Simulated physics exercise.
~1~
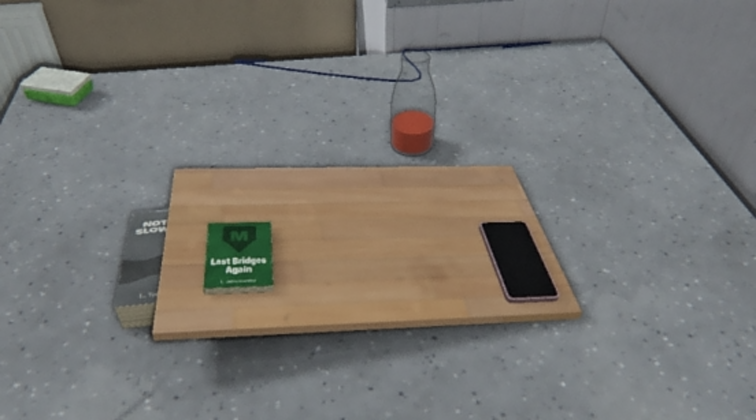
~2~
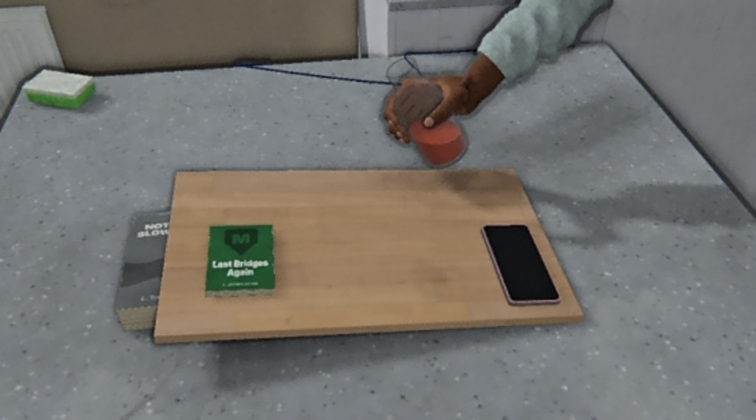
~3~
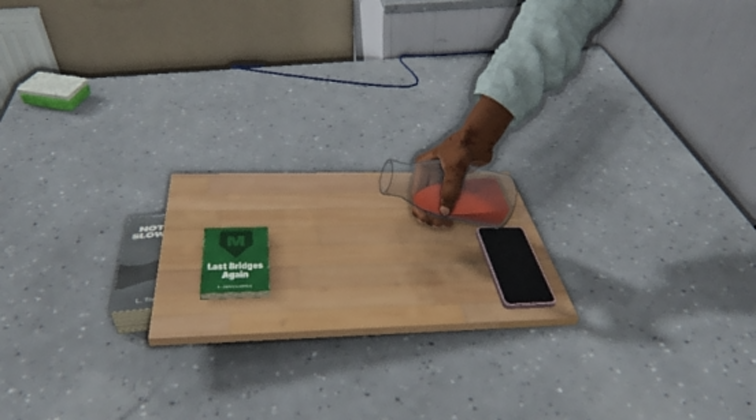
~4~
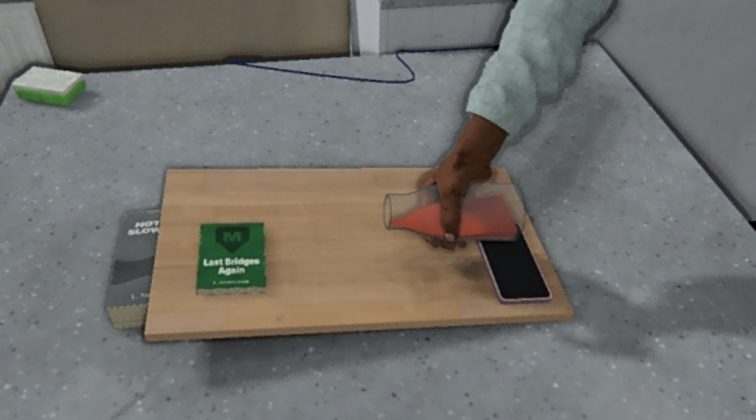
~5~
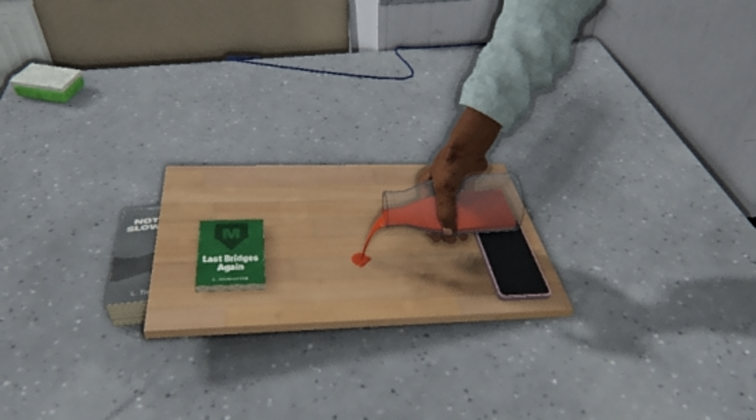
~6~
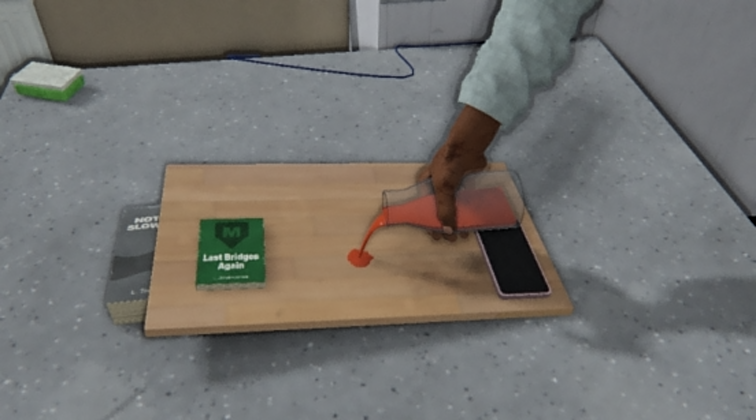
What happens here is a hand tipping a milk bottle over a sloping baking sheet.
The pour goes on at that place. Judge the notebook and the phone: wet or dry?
On the left the notebook: Dry, on the right the phone: Wet.
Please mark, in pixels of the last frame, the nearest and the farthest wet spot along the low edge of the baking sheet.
It's wet between (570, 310) at the near end and (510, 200) at the far end.
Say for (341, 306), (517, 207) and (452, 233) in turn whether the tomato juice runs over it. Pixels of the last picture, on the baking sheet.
Spot by spot: Missed, then touched, then touched.
Shortly, it runs down to the right; the notebook is still dry; the phone is still dry.
Then, it runs down to the right and off the end; the notebook is still dry; the phone is wet along its edge.
At the finish, it runs down to the right and off the end; the notebook is still dry; the phone is wet along its edge.
